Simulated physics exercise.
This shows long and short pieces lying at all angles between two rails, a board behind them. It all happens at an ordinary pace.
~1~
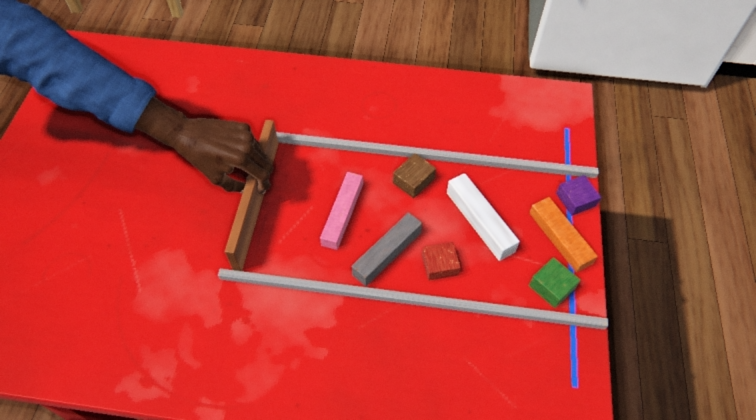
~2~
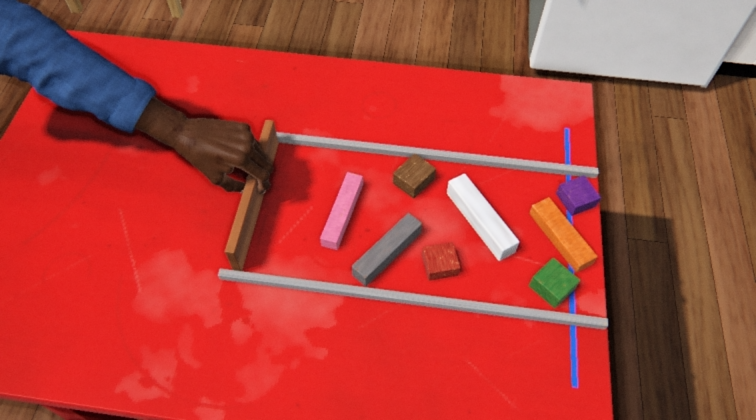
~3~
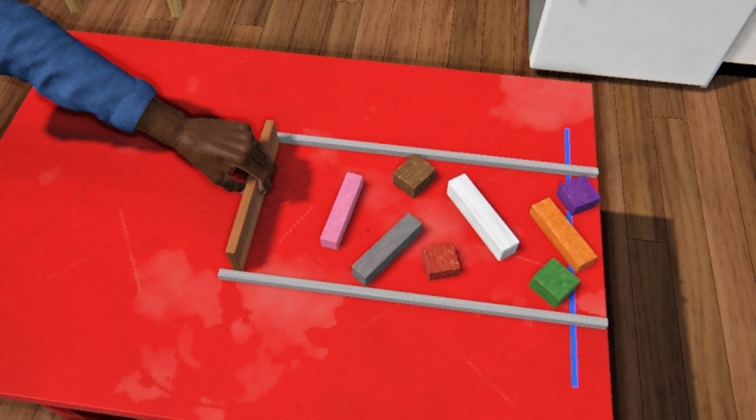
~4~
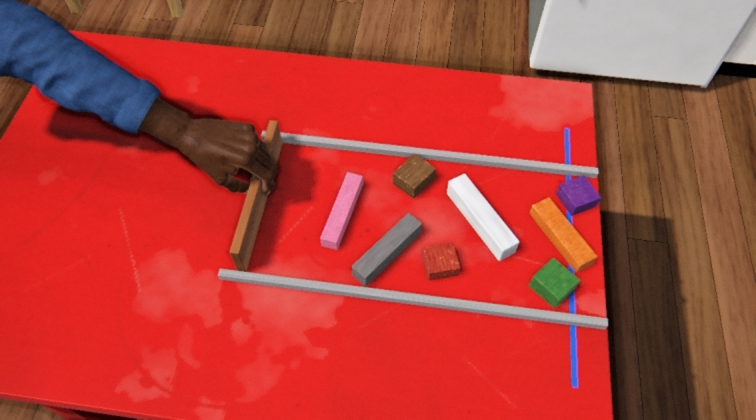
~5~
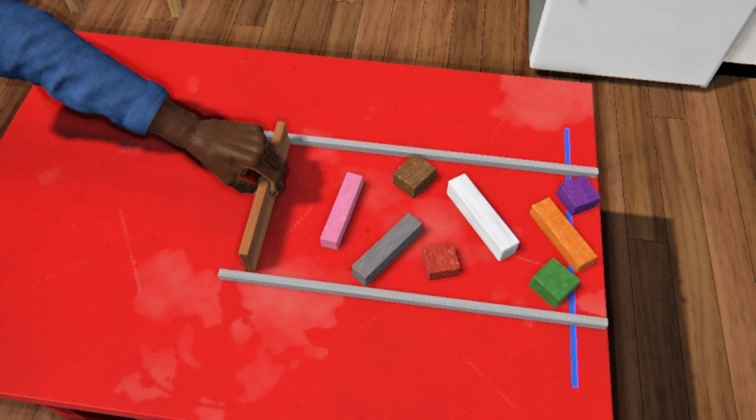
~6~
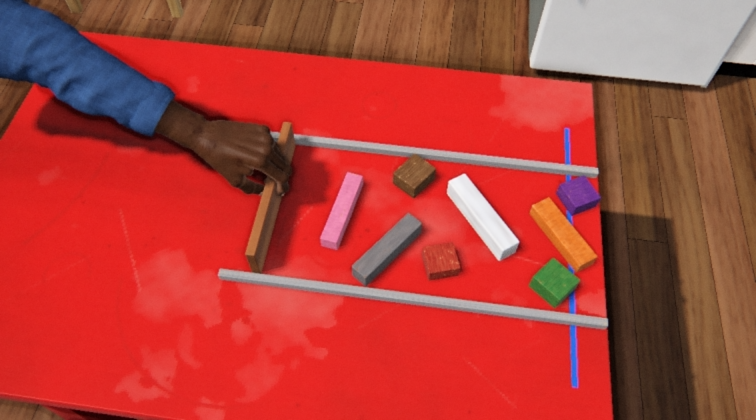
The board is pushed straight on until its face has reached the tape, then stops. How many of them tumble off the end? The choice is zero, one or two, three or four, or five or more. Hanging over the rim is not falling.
Outcome: The number that fall off is five or more.
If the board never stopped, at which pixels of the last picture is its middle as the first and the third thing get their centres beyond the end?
Its middle is around (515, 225) and later (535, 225).
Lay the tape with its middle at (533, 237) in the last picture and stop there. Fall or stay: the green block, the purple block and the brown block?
The green block drops off, the purple block falls, the brown block does not fall.
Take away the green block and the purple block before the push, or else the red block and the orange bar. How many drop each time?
Fallen: 3, and 3 in the other try.
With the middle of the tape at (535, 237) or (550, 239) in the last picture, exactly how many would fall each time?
In that order 2 and 3.
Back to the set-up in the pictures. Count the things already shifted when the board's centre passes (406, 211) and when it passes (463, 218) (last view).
At the one place 4, at the other 5.
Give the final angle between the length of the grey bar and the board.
Near 0 degrees.
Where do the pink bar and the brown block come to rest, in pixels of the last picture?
The pink bar stops around (581, 238); the brown block around (585, 185).
Soon after, none off yet; purple block at rest near (578, 196); orange bar at rest near (562, 234); green block at rest near (554, 283).
At rest, the number that fall off is five or more; fallen, red block, white stick, green block, orange bar and purple block.
